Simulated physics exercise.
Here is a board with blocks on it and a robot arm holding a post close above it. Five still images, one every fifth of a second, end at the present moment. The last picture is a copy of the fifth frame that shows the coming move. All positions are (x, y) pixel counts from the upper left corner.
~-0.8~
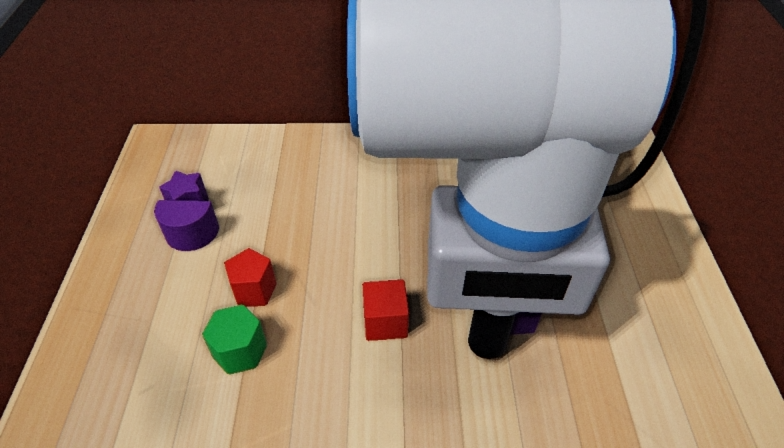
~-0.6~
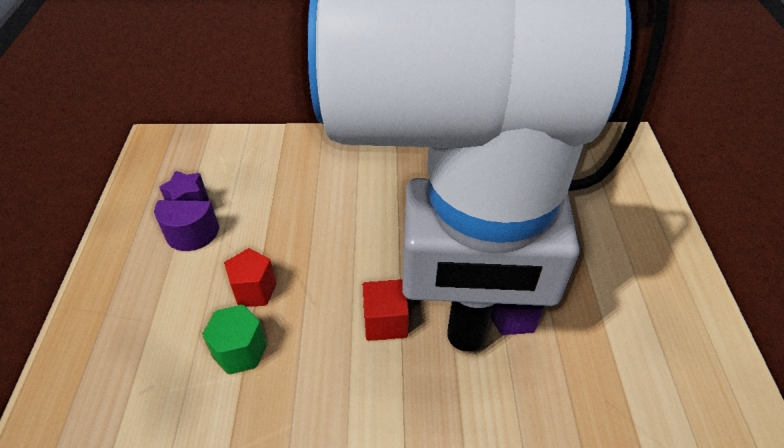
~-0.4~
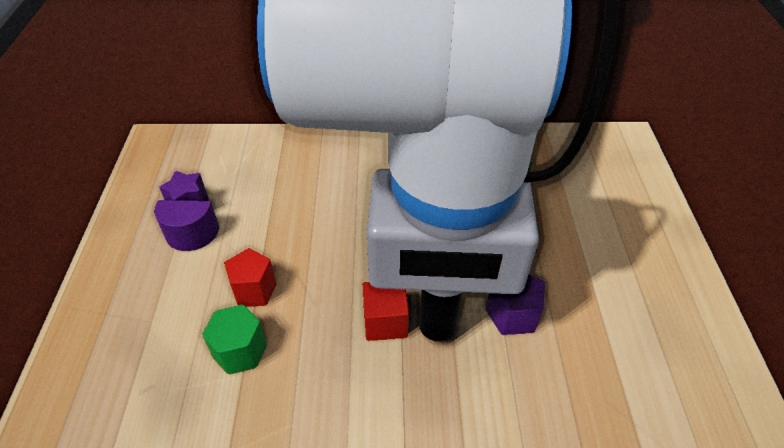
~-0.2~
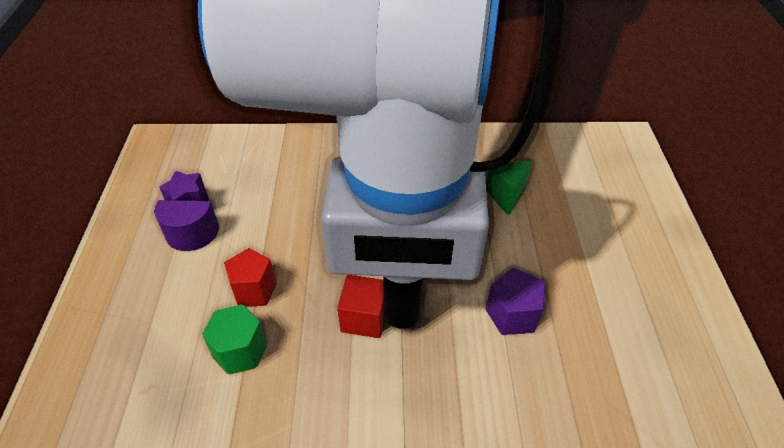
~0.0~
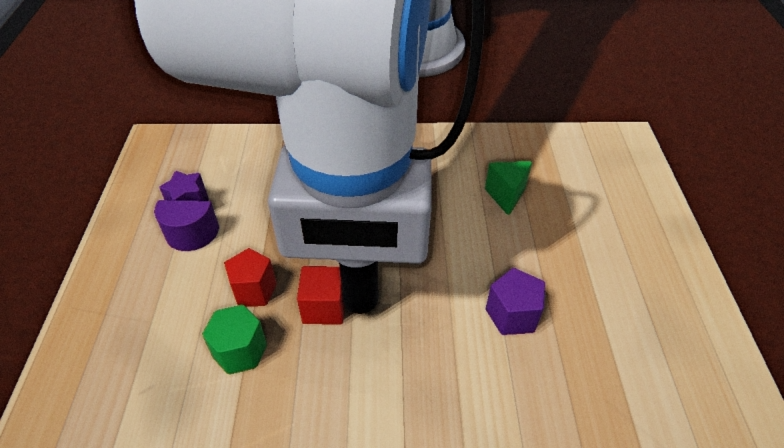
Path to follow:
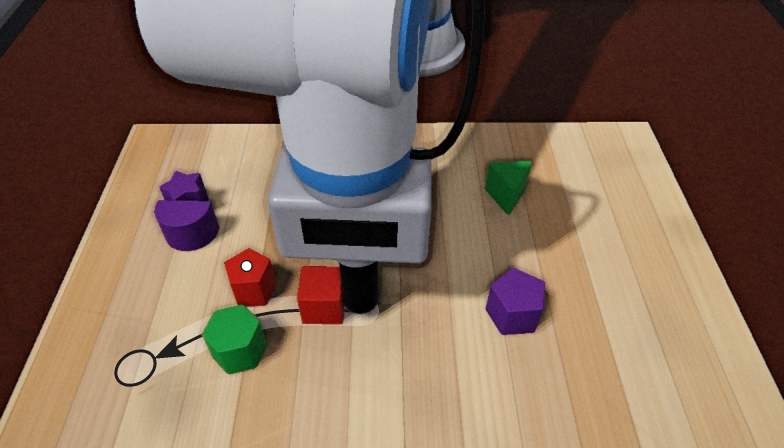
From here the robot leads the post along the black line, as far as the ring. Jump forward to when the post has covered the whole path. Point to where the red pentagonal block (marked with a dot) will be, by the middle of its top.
The answer is (193, 243).
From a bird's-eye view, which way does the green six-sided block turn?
Looking down: Anticlockwise.
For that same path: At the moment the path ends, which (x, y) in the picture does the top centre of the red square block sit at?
The spot you're after is about (203, 272) in the image.
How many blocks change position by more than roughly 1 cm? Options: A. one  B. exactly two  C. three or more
C.
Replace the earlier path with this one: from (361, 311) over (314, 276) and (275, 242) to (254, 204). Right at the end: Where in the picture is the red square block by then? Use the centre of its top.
Pixel (279, 275).
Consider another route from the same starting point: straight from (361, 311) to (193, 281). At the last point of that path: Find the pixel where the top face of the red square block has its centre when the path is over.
I think it will end close to (146, 252).
The drawn path runs from (361, 311) through (287, 311) and (212, 331) to (136, 368); the dot is on the red pentagonal block.
The first path, step by step. One third of the way, post (284, 299); red pentagonal block (216, 256), turned 15° clockwise; red square block (247, 275), turned 25° clockwise.
Two thirds of the way, post (206, 320); green six-sided block (208, 344), turned 65° anticlockwise; red pentagonal block (193, 243), turned 45° clockwise; red square block (203, 272), turned 60° clockwise.
At the end, post (128, 357); green six-sided block (206, 346), turned 70° anticlockwise; red pentagonal block (193, 243), turned 45° clockwise; red square block (203, 272), turned 60° clockwise.
